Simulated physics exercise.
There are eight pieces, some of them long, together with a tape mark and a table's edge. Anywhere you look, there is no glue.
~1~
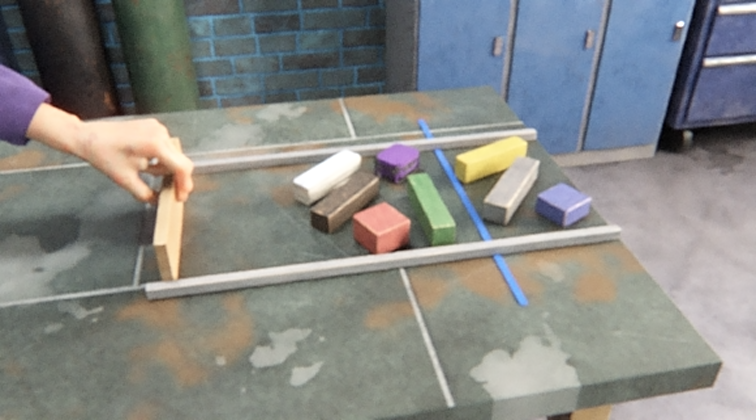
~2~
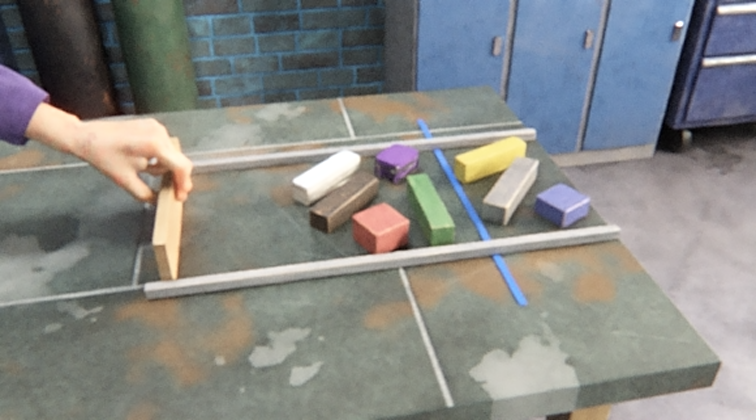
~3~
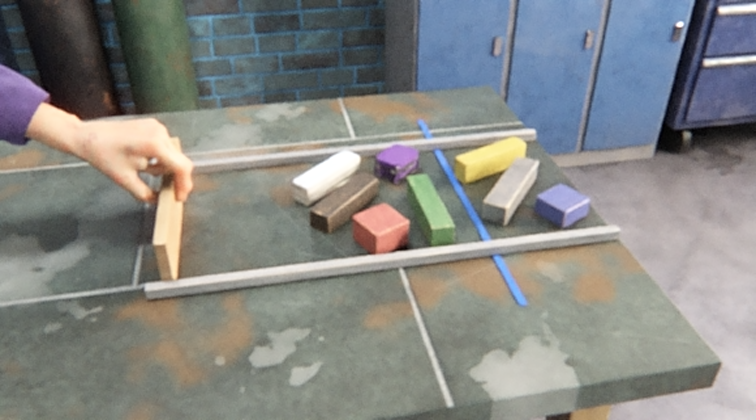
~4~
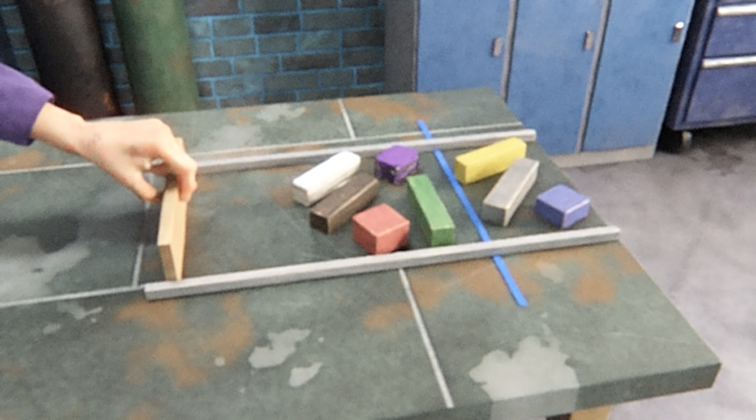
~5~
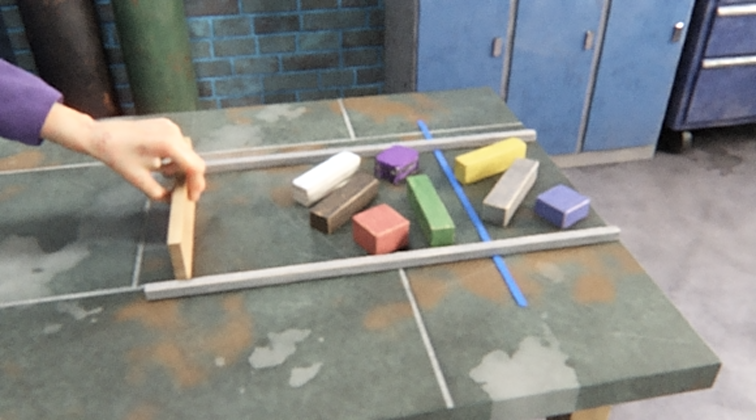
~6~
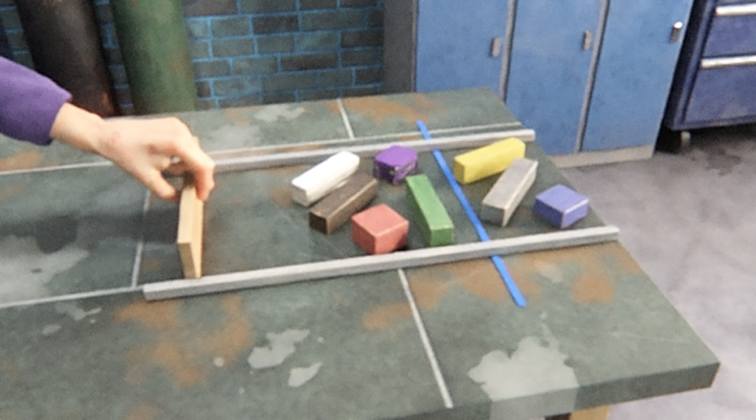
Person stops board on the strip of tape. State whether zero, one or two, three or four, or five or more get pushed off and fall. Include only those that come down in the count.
The push clears none off the end, I'd bet.
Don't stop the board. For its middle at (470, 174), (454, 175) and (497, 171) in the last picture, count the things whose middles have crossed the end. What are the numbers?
In order: 0, 0, 1.
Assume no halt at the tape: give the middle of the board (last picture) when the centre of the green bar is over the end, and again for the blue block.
The middle is at (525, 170) when it's the green bar, and at (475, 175) when it's the blue block.
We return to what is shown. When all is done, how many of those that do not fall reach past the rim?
Counting them gives 2.
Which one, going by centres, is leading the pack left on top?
Closest at the end: The blue block.
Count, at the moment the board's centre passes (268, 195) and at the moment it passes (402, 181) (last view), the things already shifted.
First 0, after that 5.
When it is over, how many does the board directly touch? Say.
Looks like 3 of them, all told.
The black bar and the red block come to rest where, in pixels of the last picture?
The black bar at (487, 188), the red block at (502, 221).
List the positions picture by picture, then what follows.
Blue block (563, 205); grey bar (512, 189); yellow bar (491, 159); board (172, 205); tape (462, 193), in the first picture.
Grey bar (511, 189); green bar (429, 209), in the second picture.
Yellow bar (490, 160); white stick (327, 177), in the third picture.
Blue block (562, 206); board (175, 205), in the fourth picture.
Grey bar (511, 190); purple case (397, 165), in the fifth picture.
Blue block (561, 206); grey bar (510, 190); yellow bar (489, 161); board (192, 204); tape (460, 194), in the sixth picture.
Soon after, none off yet; blue block at rest near (561, 206); grey bar at rest near (510, 190); yellow bar at rest near (489, 161).
At rest, the number that fall off is zero.
